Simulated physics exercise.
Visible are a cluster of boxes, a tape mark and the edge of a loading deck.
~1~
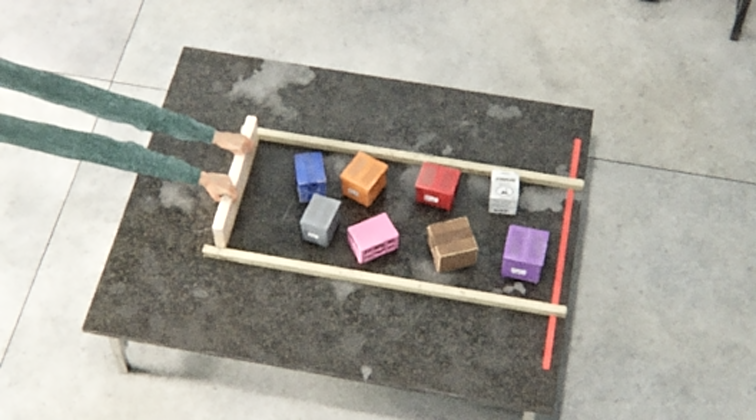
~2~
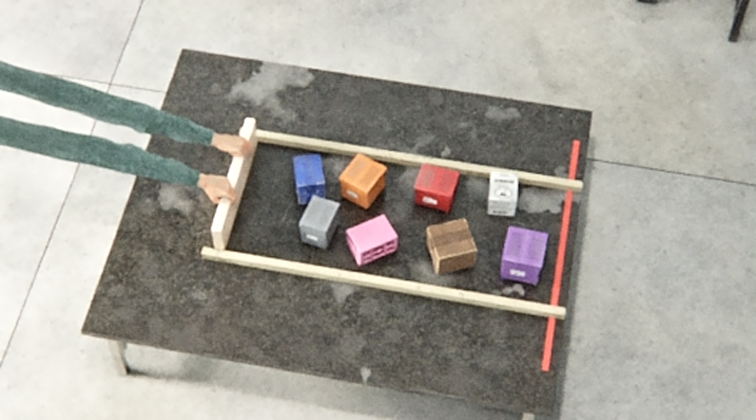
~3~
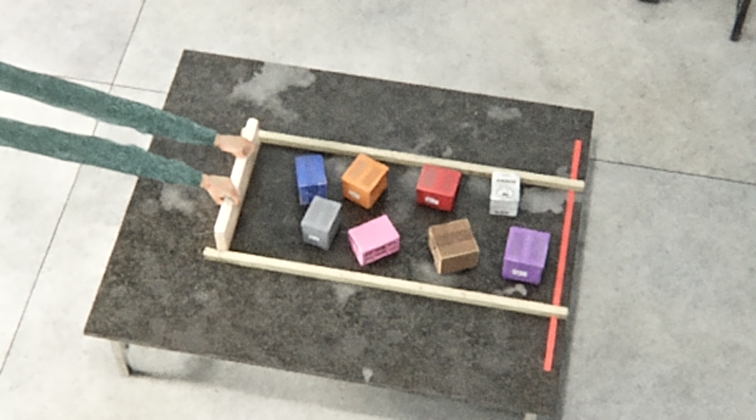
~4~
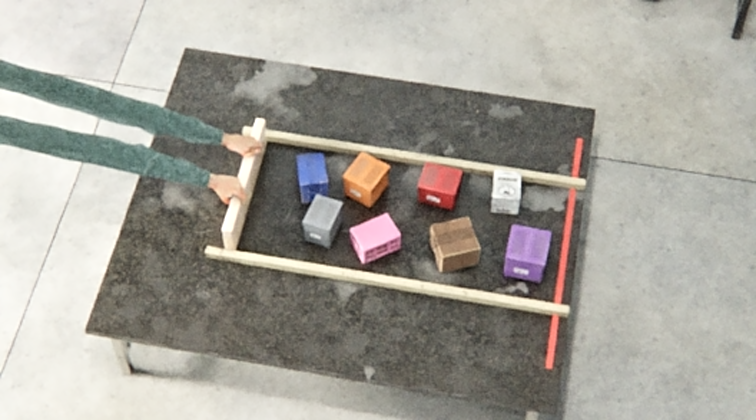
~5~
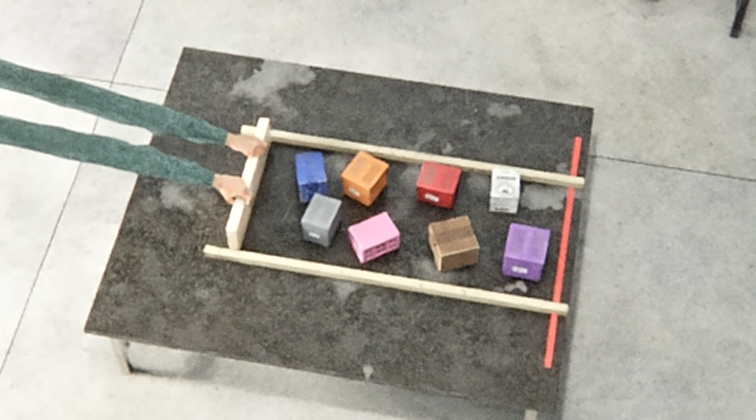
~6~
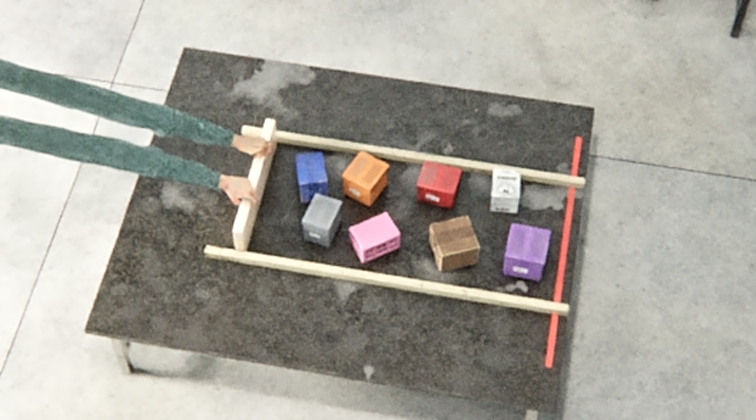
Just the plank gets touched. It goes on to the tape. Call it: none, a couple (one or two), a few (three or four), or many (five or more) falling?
Call: Many.
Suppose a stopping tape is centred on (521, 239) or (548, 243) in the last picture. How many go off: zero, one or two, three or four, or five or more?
Taking the two places as listed: Either three or four, then more than four.
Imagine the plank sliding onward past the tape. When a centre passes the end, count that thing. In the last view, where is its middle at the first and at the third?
For the first, roughly (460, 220); for the next, roughly (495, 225).
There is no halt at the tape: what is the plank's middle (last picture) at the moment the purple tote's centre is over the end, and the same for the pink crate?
I'd put it close to (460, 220), and close to (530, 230) for the other one.
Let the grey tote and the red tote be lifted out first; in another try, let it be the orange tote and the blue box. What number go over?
First 6, second 6.
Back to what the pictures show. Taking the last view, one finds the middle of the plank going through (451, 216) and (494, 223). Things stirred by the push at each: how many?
First position 8; second position 8.
Soon after, none off yet; purple tote at rest near (526, 253); white box at rest near (505, 191); brown box at rest near (454, 244).
After that, none off yet; purple tote displaced a little near (541, 256); white box displaced about its own width near (546, 196); brown box displaced about its own width near (503, 241).
And then, two off so far; purple tote off the edge near (601, 320); white box off the edge near (605, 240); brown box displaced well along near (583, 253).
In the end, the number that fall off is five or more; gone, blue box, grey tote, orange tote, pink crate, red tote, brown box, white box and purple tote.
